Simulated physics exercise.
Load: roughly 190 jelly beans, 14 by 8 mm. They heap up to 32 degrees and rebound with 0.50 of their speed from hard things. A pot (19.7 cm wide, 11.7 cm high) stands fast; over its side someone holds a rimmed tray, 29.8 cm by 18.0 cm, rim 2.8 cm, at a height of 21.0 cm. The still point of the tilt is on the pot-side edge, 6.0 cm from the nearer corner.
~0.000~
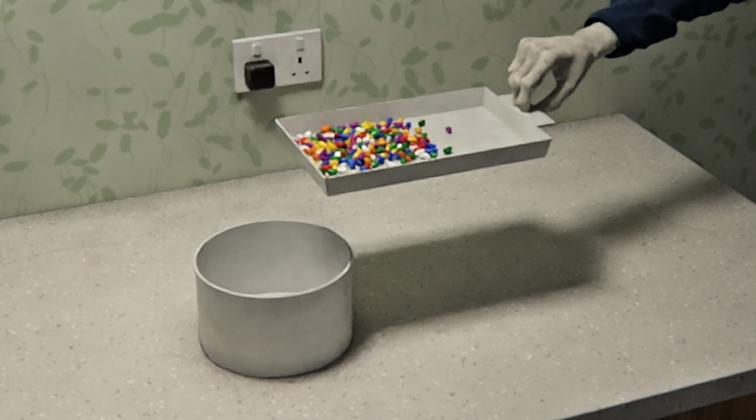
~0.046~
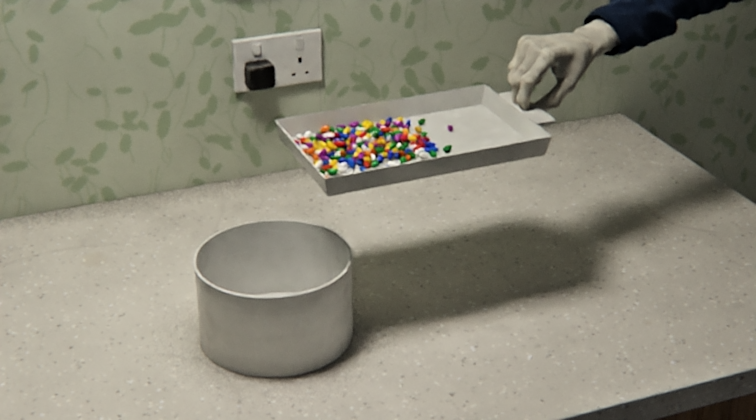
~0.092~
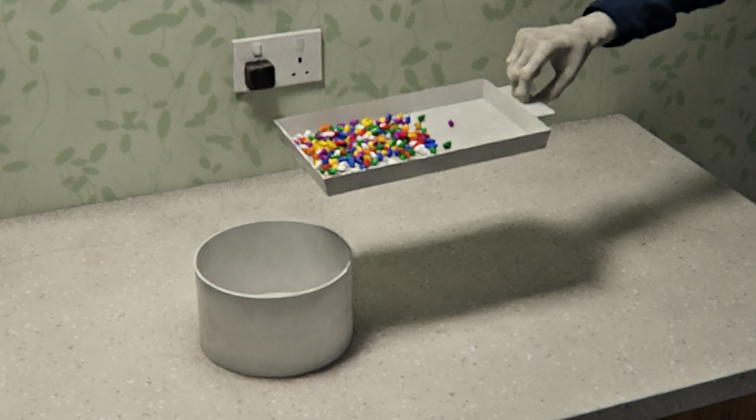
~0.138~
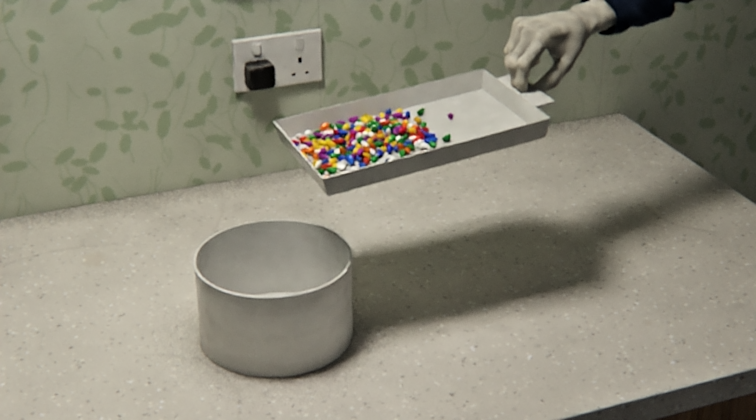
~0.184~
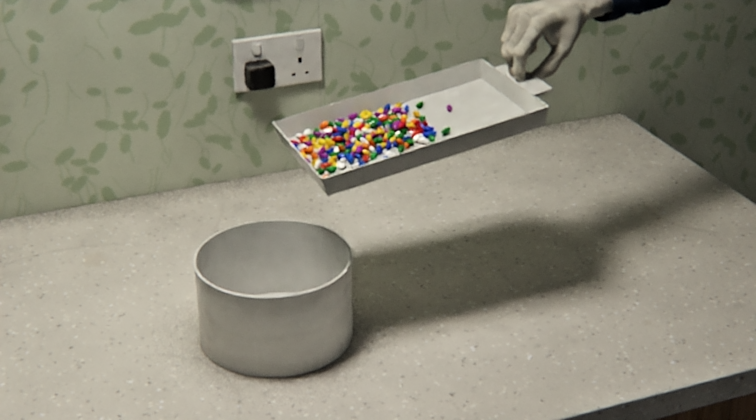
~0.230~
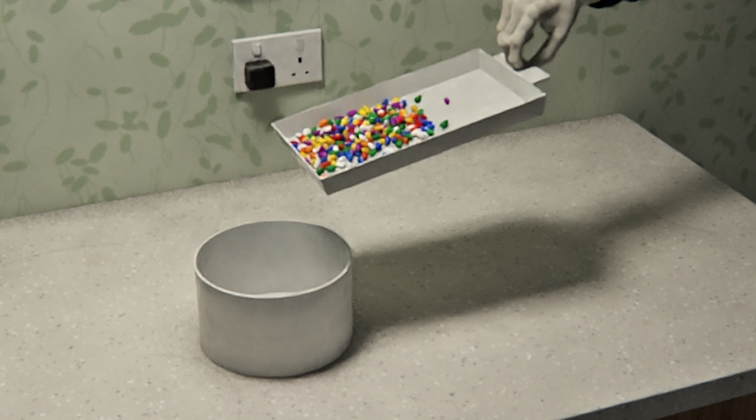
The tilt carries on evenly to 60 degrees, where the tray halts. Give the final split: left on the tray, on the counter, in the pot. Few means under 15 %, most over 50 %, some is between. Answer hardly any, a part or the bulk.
Tray the bulk, counter hardly any, pot hardly any.
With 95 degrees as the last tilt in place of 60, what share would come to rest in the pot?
Then about 55 per cent.
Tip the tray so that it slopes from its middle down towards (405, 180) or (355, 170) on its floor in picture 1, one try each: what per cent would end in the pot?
About 5 and 5 per cent.
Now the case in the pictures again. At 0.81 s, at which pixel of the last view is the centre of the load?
At about (314, 133).
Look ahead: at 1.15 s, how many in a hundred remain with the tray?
Some 95 per cent of the load.
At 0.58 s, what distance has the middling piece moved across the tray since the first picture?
Some 2 cm.
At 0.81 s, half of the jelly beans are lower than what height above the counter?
Some 24 cm.
After 0.58 s, tilt 36 degrees; the tray holds 100 %, the pot 0 %.
After 0.81 s, tilt 51 degrees; the tray holds 100 %, the pot 0 %.
After 1.15 s, tilt 60 degrees; the tray holds 95 %, the pot 0 %.
In the end, at 2.4 s, tray 95 %, counter 0 %, pot 5 %.
